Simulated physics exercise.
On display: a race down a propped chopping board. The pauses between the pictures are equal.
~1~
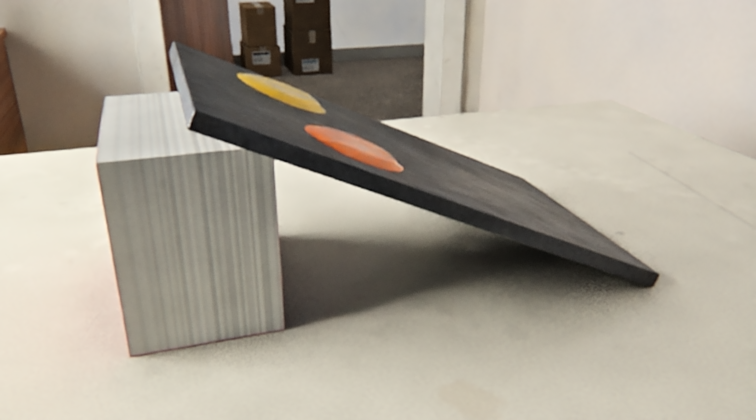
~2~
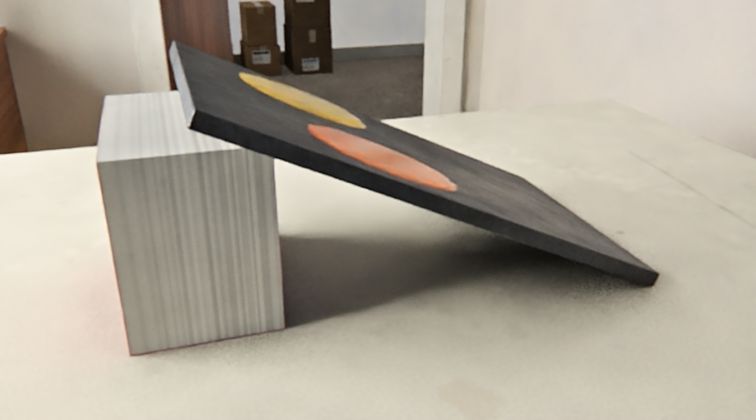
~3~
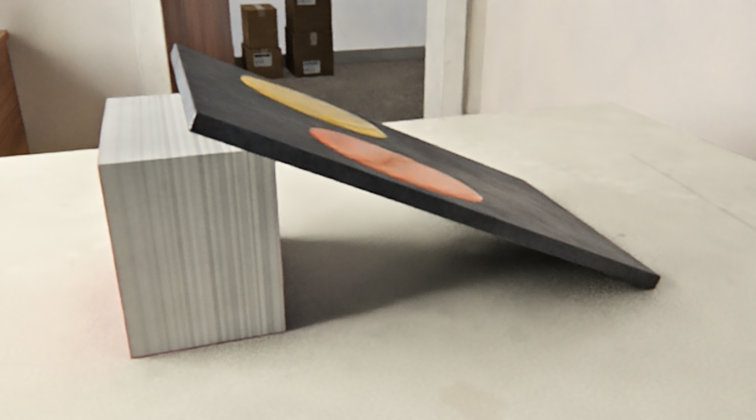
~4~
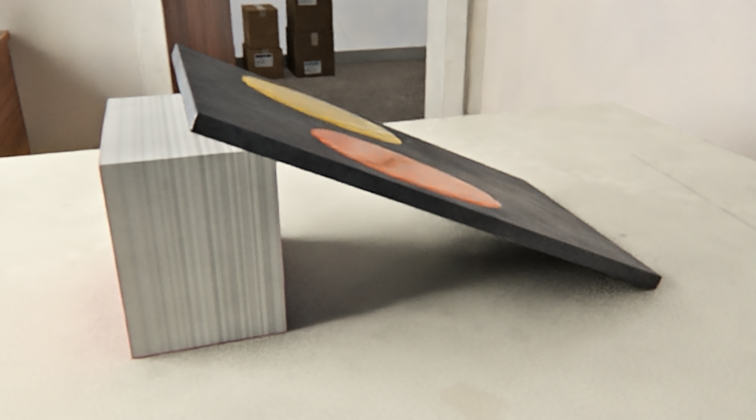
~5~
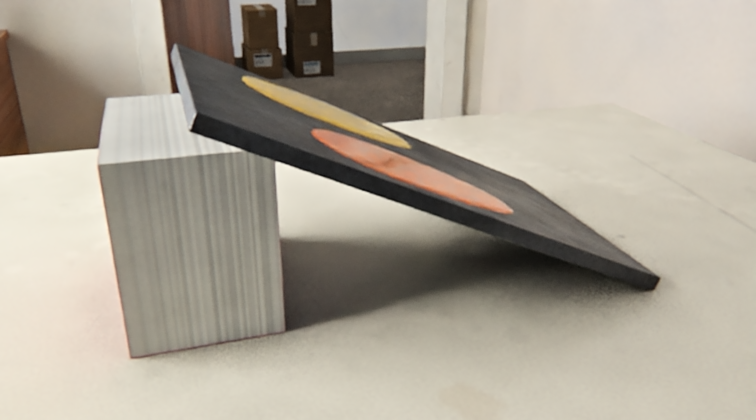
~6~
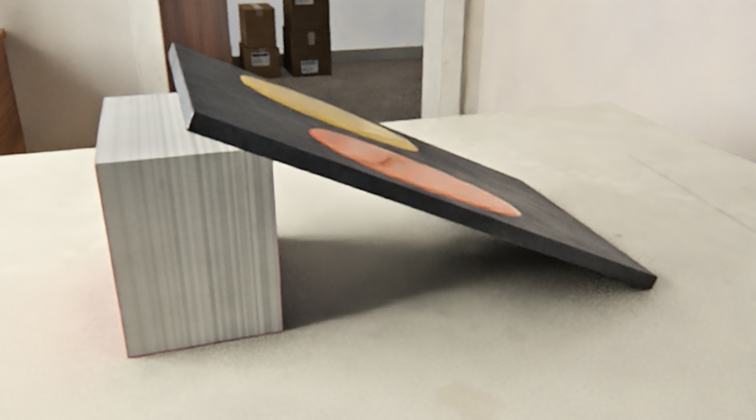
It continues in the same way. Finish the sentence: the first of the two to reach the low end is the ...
... front one.
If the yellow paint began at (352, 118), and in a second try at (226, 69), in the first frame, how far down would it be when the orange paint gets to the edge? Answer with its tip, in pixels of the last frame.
On the first go it would be around (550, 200), and on the second go around (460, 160).
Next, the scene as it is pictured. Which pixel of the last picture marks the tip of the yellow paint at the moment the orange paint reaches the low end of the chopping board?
Somewhere around (496, 176), I'd say.
Next, the orange paint is three quarters of the way down; the yellow paint is three quarters of the way down.
After that, the orange paint is close to the edge; the yellow paint is three quarters of the way down.
Finally, the orange paint is at the low edge; the yellow paint is three quarters of the way down.
